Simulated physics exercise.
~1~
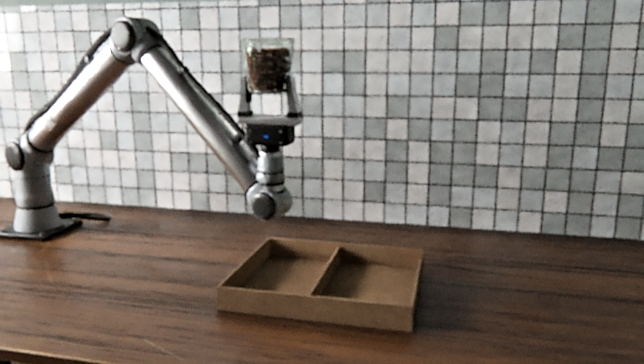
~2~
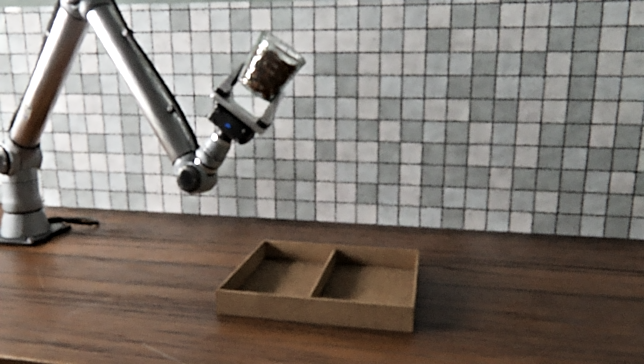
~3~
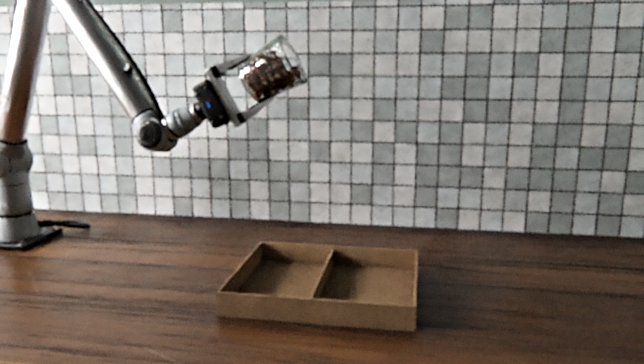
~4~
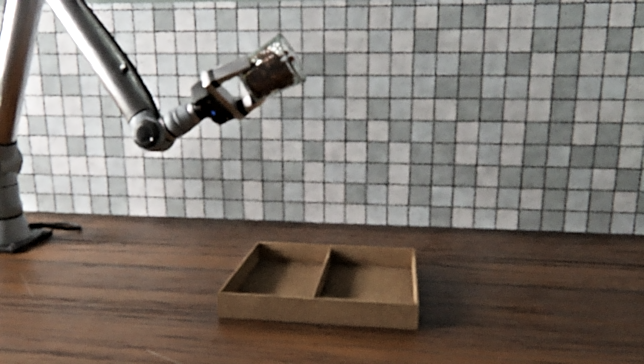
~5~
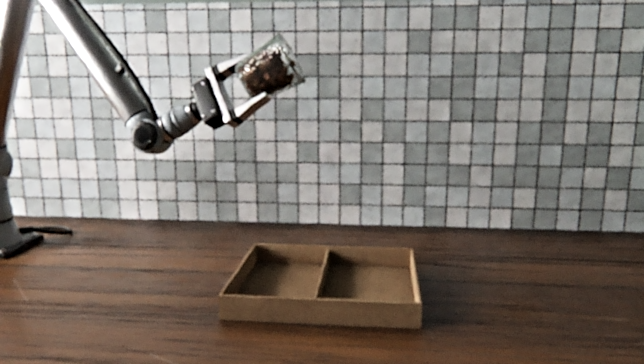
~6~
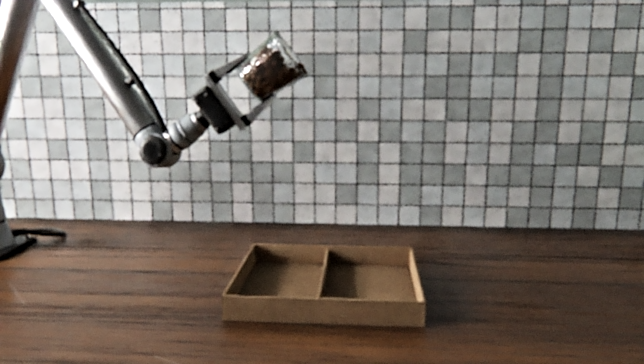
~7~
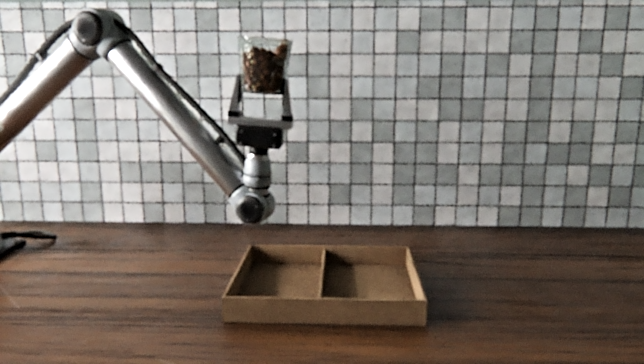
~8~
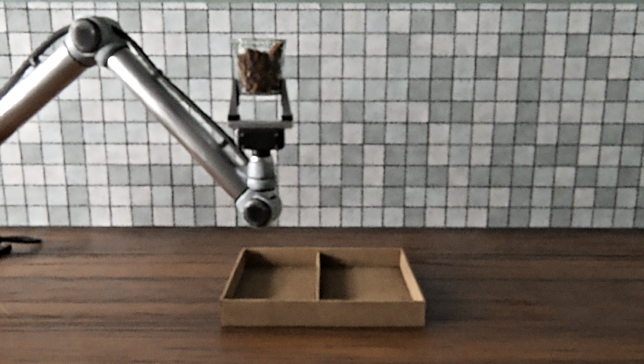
Robot arm tilting a clear cup of brown pellets rightward above a divided tray, then returning it upright with the pellets still inside.
